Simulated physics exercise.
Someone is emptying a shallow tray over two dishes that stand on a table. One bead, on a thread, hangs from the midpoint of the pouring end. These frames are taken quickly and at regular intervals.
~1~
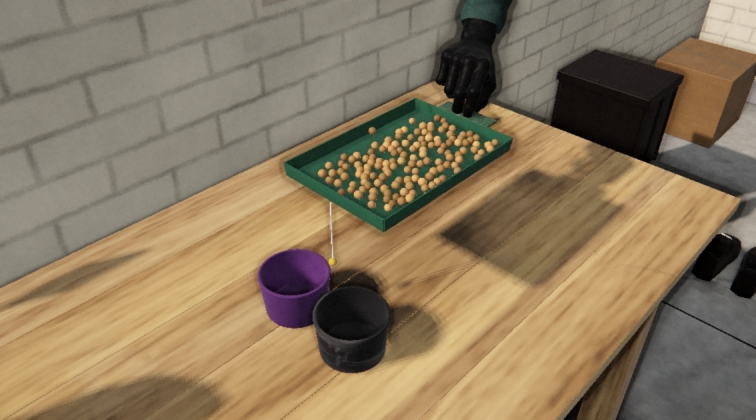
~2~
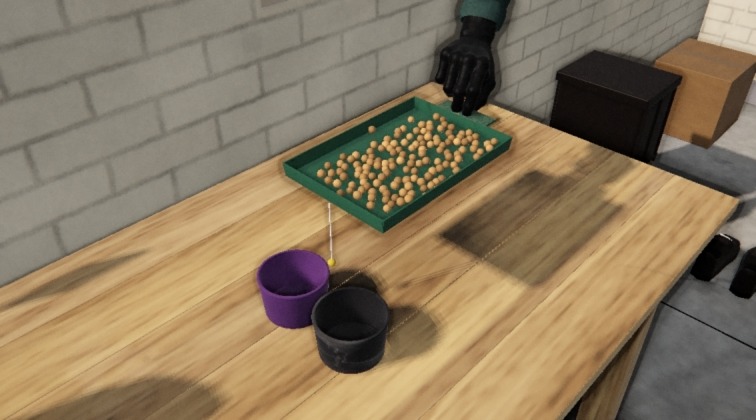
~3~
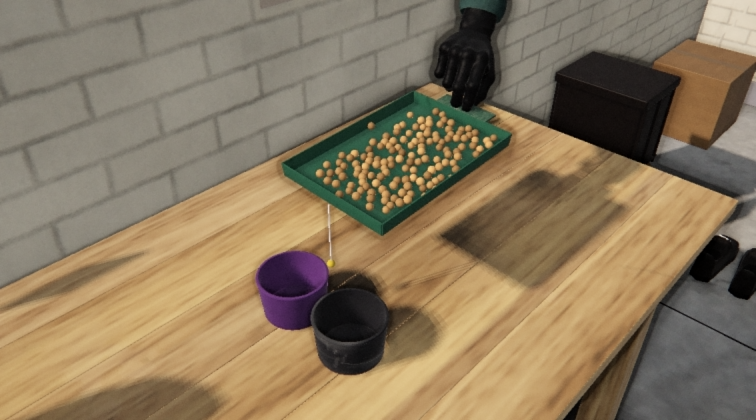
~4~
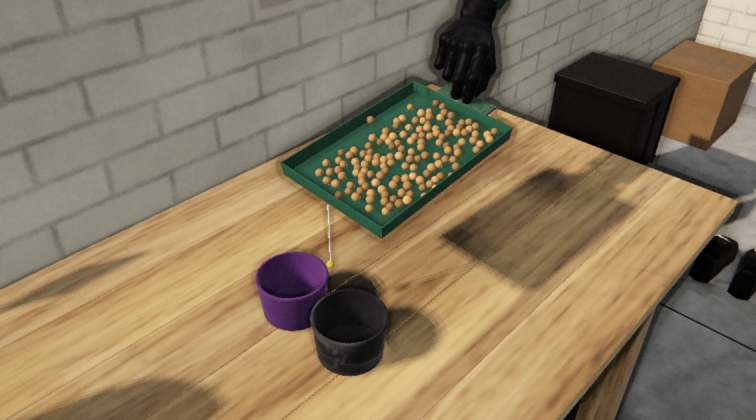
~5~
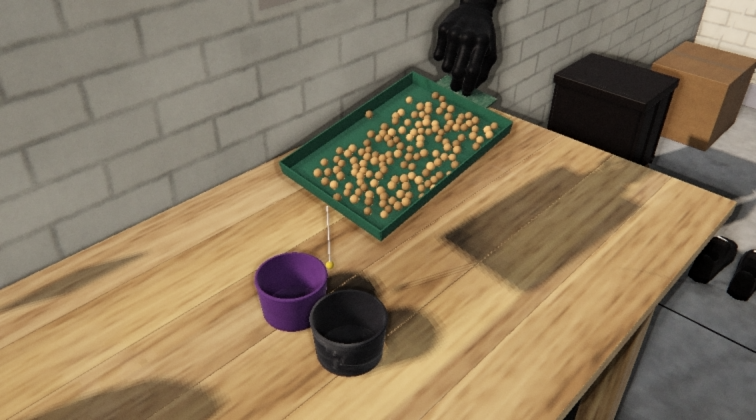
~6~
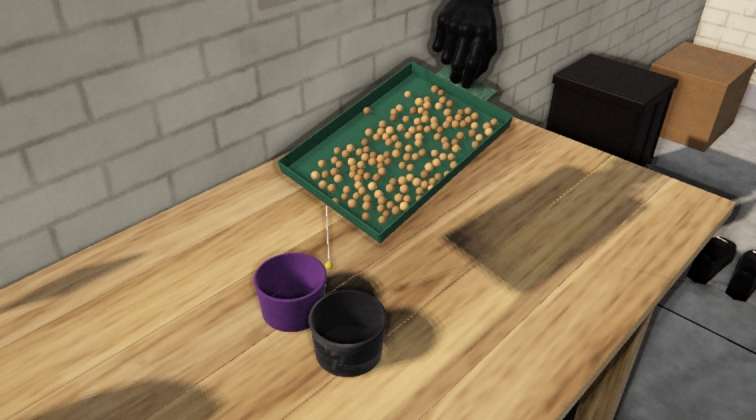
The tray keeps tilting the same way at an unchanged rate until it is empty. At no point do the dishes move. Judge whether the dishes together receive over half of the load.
I expect most of the load to be saved.
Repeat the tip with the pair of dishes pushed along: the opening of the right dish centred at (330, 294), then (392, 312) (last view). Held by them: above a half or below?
Try 1: A minority of it. Try 2: A majority of it.
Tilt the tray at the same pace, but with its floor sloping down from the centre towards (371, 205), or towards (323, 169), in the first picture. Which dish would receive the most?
First try: The dish to the right; second try: The dish to the left.
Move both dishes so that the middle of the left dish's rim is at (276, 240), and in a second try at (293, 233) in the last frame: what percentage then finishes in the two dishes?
The first try gives 0 per cent, the second 0 per cent.
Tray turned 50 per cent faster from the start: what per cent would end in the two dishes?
About 70 %.
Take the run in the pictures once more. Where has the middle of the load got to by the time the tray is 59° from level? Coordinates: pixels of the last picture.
Somewhere near pixel (385, 192).
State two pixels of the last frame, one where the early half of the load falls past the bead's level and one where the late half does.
First part (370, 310), rest (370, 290).
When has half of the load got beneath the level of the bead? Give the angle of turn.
About 95 degrees.
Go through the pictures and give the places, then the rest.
The first picture shows corners of the pouring end at (286, 162) and (384, 218), level; middle of the load at (402, 161), round wooden beads; left dish at (269, 303); right dish at (325, 347); bead on its thread at (333, 262).
The second picture shows corners of the pouring end at (285, 163) and (383, 220), level; middle of the load at (401, 161).
The third picture shows corners of the pouring end at (284, 163) and (382, 223), tipped barely, lowest at the right corner; middle of the load at (400, 159).
The fourth picture shows corners of the pouring end at (282, 162) and (381, 226), tipped a little, lowest at the right corner; middle of the load at (399, 156).
The fifth picture shows corners of the pouring end at (281, 162) and (381, 230), tipped a little, lowest at the right corner; middle of the load at (398, 154).
The sixth picture shows corners of the pouring end at (280, 161) and (380, 233), tipped clearly, lowest at the right corner; middle of the load at (396, 154), nearly all on the move; left dish at (265, 307); right dish at (321, 351).
Soon, tray tipped steeply; nearly all on the tray; a stray few in the right dish; a stray few in the air.
A while on, tray tipped right over; about a quarter on the tray; about half in the right dish; a small part outside both; about a quarter in the air.
Towards the end, tray tipped past a quarter turn; about two thirds in the right dish; about a third outside both.
Finally, tray tipped past a quarter turn; about two thirds in the right dish; none in the left dish; about a third outside both.
